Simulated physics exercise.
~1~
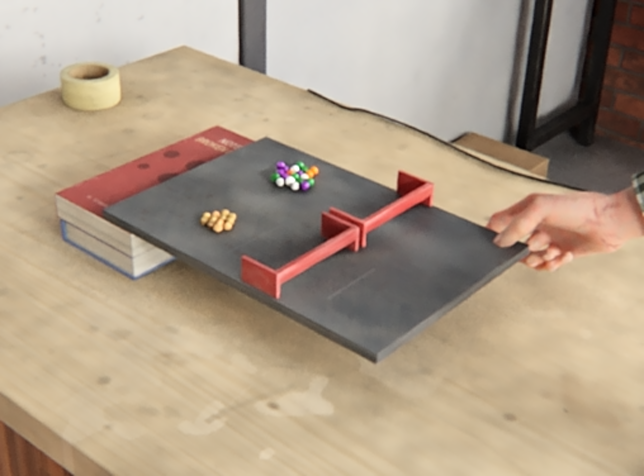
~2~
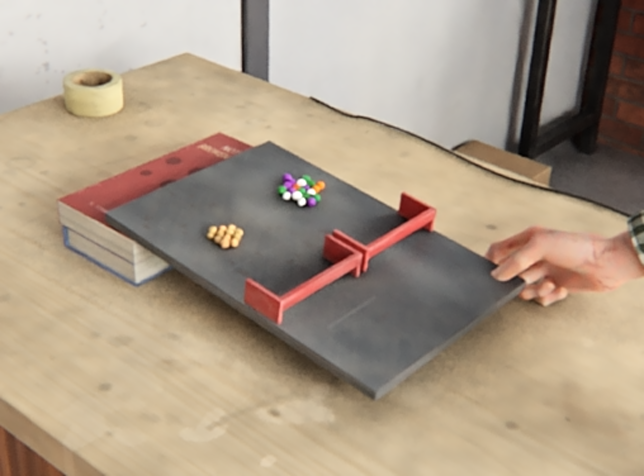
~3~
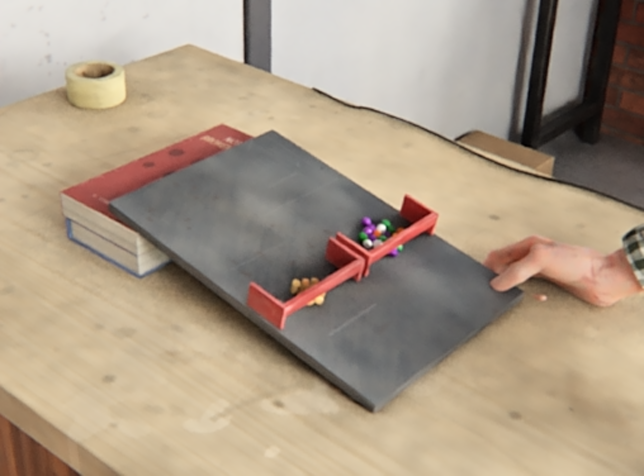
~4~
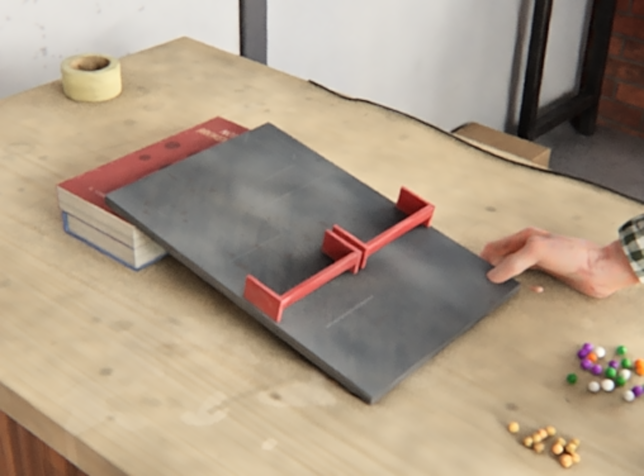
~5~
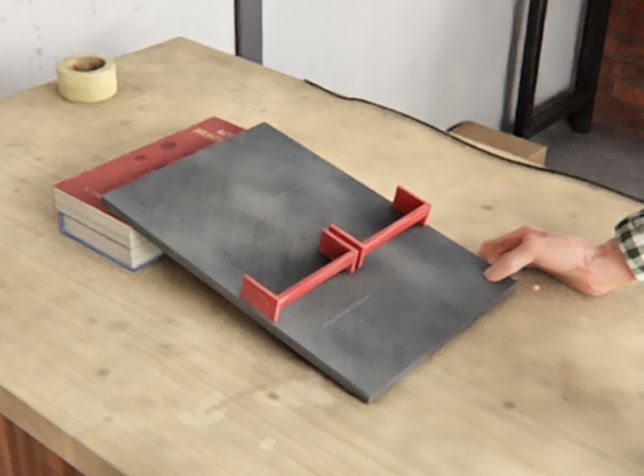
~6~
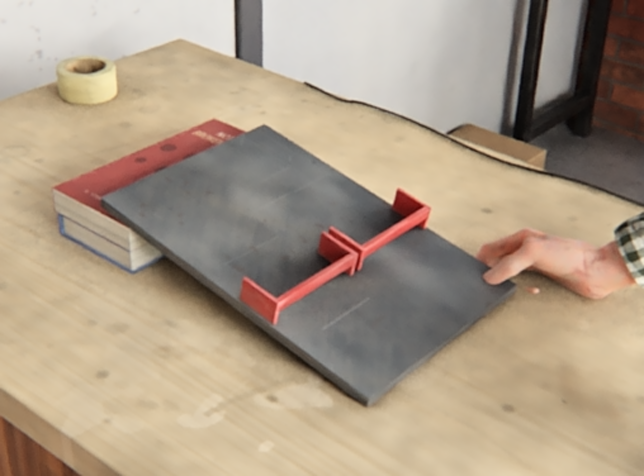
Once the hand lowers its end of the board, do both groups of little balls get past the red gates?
Yes, the tan group and the multicoloured group both roll on past the red gates, and none are left on the board.
Small tan and multicoloured balls rolling down a dark board after a hand lowers it, passing red gates and leaving view.
